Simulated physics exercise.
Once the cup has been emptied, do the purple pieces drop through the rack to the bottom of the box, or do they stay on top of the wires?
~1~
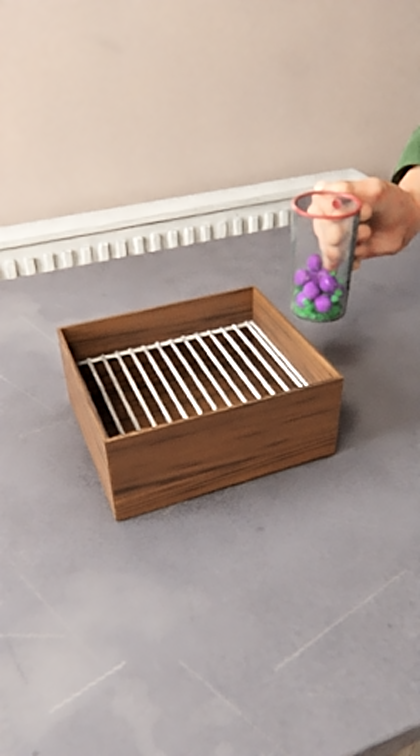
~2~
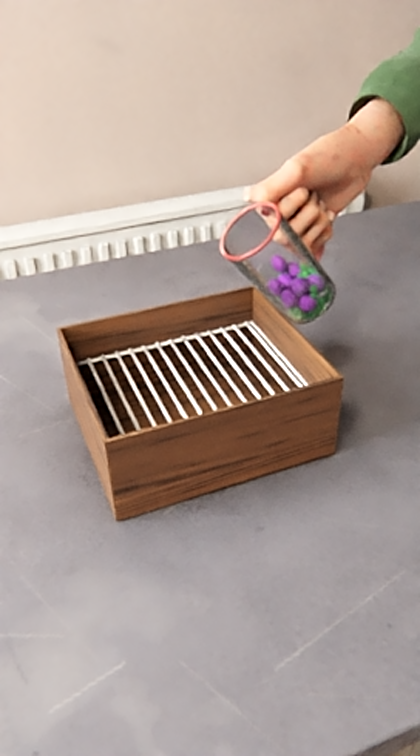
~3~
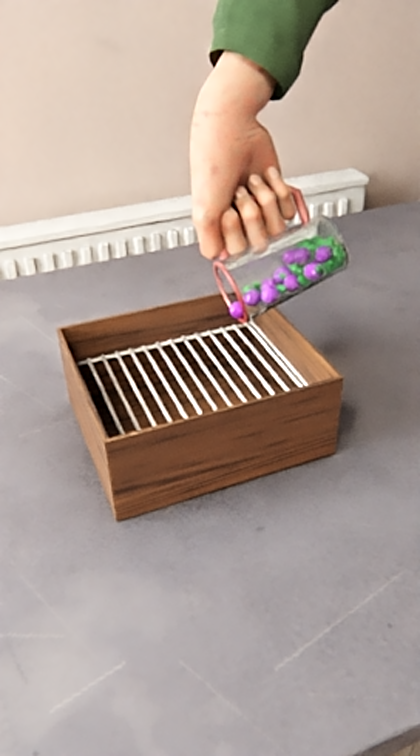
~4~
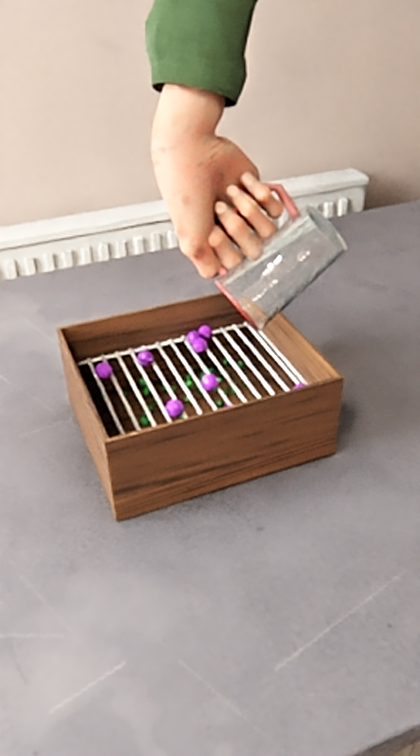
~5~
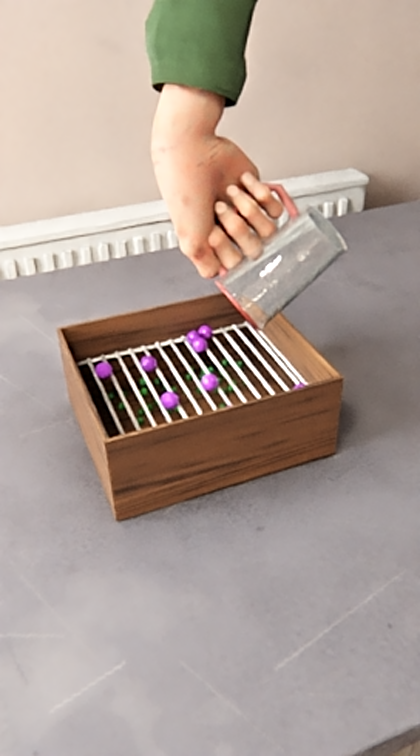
The purple pieces stay caught on top of the wires. Only the green pieces end up below the rack.
